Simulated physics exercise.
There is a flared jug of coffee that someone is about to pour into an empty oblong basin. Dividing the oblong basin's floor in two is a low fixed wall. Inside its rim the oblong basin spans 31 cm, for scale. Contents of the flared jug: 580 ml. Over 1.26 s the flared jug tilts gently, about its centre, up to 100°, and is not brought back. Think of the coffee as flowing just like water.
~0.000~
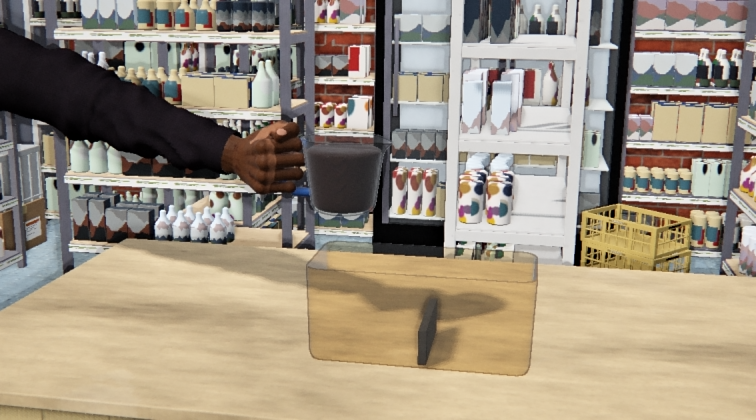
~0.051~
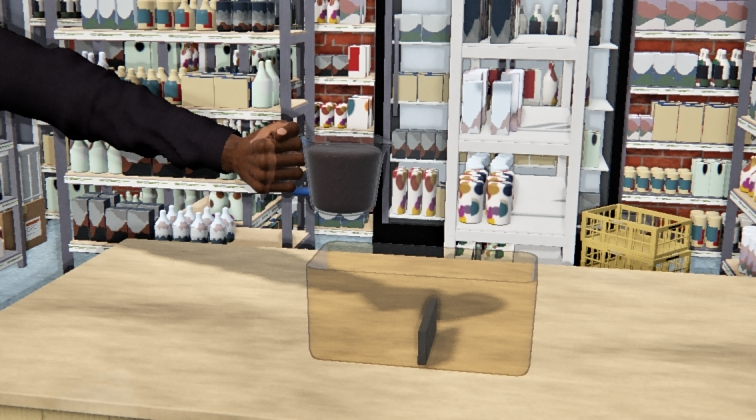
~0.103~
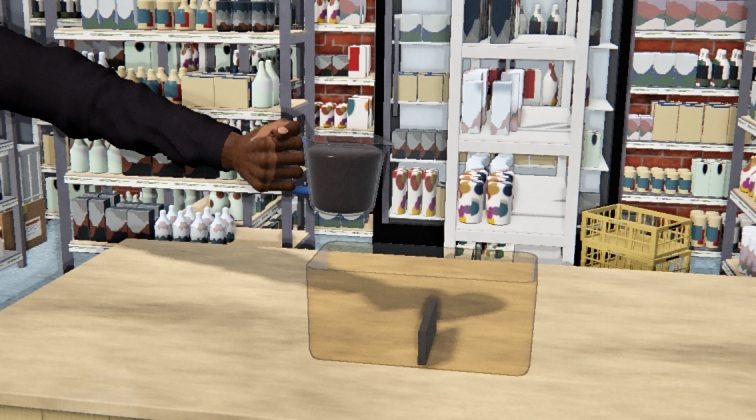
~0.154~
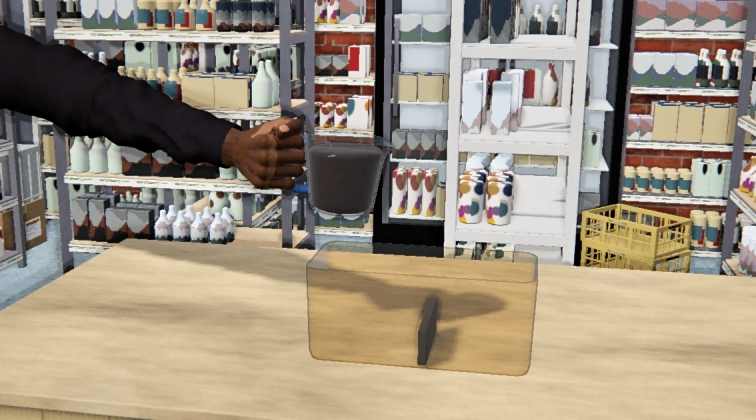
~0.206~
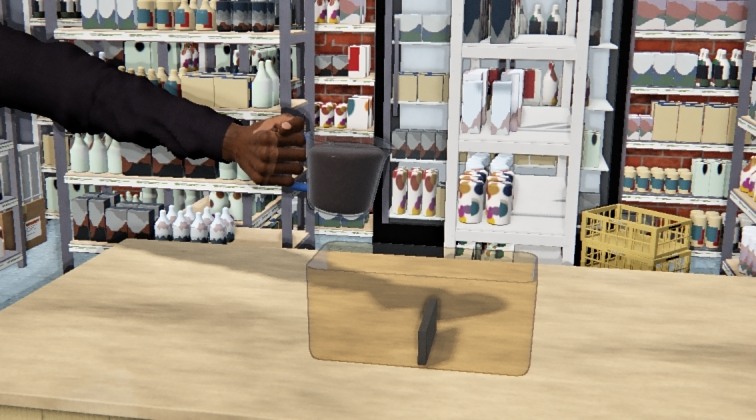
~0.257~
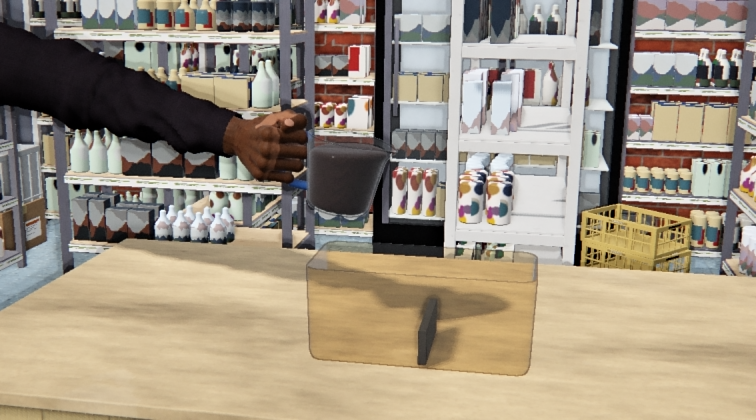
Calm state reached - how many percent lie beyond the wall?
67 percent, roughly.
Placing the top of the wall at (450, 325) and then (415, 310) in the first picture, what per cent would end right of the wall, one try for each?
30 in a hundred, followed by 85 in a hundred.
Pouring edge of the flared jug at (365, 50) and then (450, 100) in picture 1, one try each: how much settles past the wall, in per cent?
45 then 85 %.
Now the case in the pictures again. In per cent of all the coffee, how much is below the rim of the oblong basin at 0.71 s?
About 9 per cent.
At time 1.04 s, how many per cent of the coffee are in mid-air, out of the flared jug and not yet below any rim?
Near 14 in a hundred.
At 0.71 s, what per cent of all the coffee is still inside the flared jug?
I reckon about 74 in a hundred is still held.
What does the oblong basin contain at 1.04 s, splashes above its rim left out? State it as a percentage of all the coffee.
Reading: Approx. 68 %.
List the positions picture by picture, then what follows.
It leans 0°; its right rim is at (393, 142); the coffee meets the walls at (308, 147) and (383, 150); the oblong basin's rim runs from (316, 255) to (537, 269); the wall's top is at (428, 315), in the first frame.
It leans 0°; its right rim is at (393, 142); the coffee meets the walls at (308, 147) and (383, 150), in the second frame.
It leans 2°; its right rim is at (394, 143); the coffee meets the walls at (309, 147) and (384, 151), in the third frame.
It leans 4°; its right rim is at (395, 145); the coffee meets the walls at (310, 147) and (384, 152), in the fourth frame.
It leans 6°; its right rim is at (396, 148); the coffee meets the walls at (312, 148) and (386, 152), in the fifth frame.
It leans 10°; its right rim is at (398, 151); the coffee meets the walls at (313, 148) and (389, 152), in the sixth frame.
Then, 0.71 s in, the tilt is 60° and 74 per cent is still to pour, 1 is left of the wall and 8 right of it.
Then, 1.04 s in, the tilt is 93° and 19 per cent is still to pour, 11 is left of the wall and 56 right of it.
Then, 1.38 s in, the tilt is 100° and 1 per cent is still to pour, 32 is left of the wall and 67 right of it.
Then, 1.76 s in, the tilt is 100° and 0 per cent is still to pour, 33 is left of the wall and 67 right of it.
Finally, 33 per cent lies left of the wall, 67 right of it and 0 outside.
